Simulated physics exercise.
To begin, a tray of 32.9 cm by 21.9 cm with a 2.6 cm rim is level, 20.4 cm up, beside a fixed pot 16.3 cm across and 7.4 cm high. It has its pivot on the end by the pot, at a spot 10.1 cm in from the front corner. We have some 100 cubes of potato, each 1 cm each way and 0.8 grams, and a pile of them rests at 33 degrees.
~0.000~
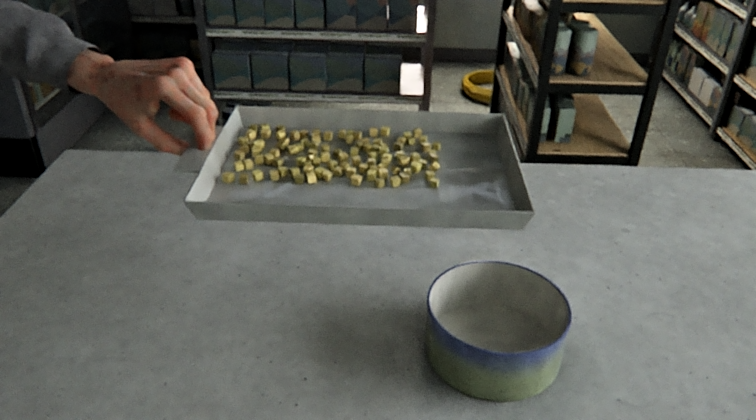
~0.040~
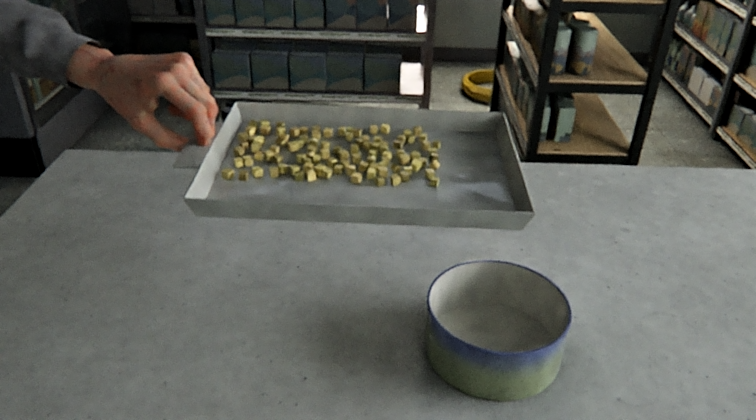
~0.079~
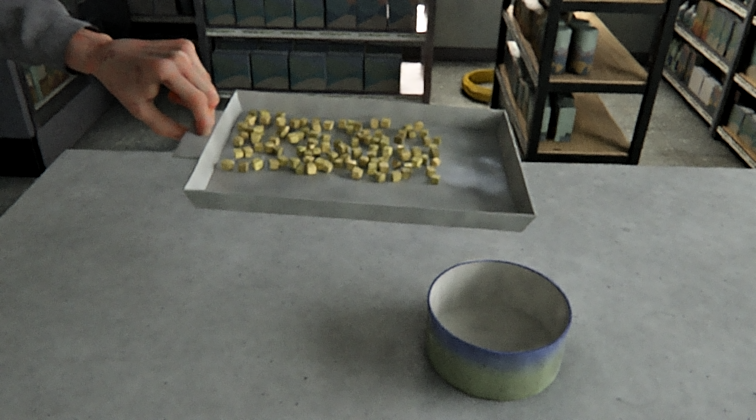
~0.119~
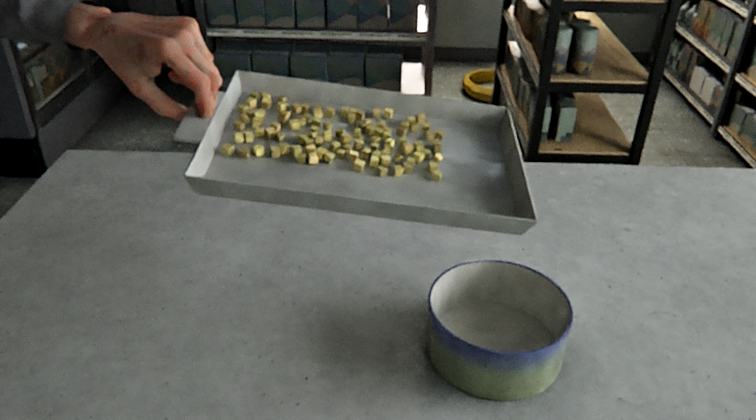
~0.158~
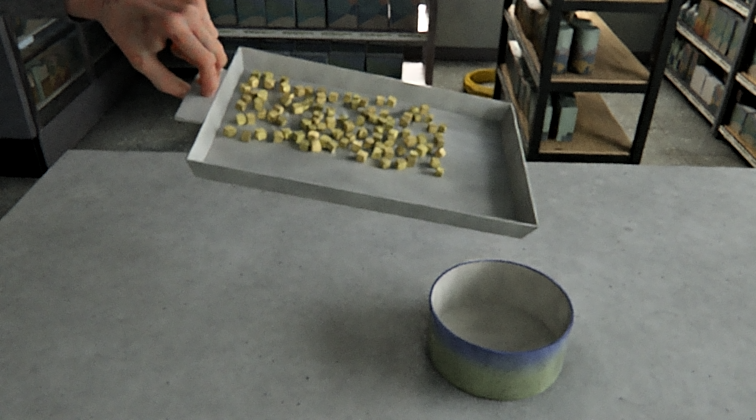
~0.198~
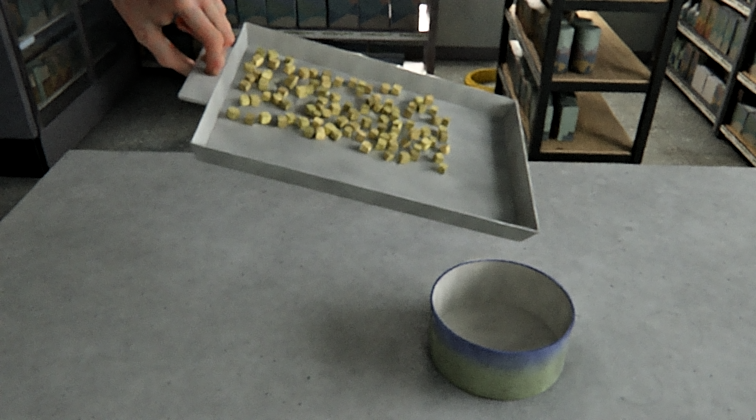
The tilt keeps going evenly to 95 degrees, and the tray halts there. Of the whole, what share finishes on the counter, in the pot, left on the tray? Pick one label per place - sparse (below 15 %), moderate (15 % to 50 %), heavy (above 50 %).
Counter: Moderate; pot: Heavy; tray: Sparse.
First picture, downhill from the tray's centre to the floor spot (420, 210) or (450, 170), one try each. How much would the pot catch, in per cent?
First try: Around 65 percent; second try: Around 0 percent.
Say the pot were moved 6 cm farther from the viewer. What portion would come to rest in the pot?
Close to 5 per cent, then.
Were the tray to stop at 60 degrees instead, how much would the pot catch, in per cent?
30 percent.
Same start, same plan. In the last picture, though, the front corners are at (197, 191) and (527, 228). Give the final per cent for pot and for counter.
You'd end with pot at 60 and counter at 40.
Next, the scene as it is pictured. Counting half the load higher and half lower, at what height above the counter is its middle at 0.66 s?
The halfway line is at about 18 cm.
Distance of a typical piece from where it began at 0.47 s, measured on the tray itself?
About 3 cm.
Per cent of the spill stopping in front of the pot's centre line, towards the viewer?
Estimate: Close to 100 per cent of the pieces.
After 0.47 s, tilt 57 degrees; the tray holds 100 %, the pot 0 %.
Then, at 0.66 s, tilt 83 degrees; the tray holds 80 %, the pot 0 %.
After 0.96 s, tilt 95 degrees; the tray holds 0 %, the pot 65 %.
By 2.0 s all is still; counter 30 %, pot 65 %, tray 0 %.
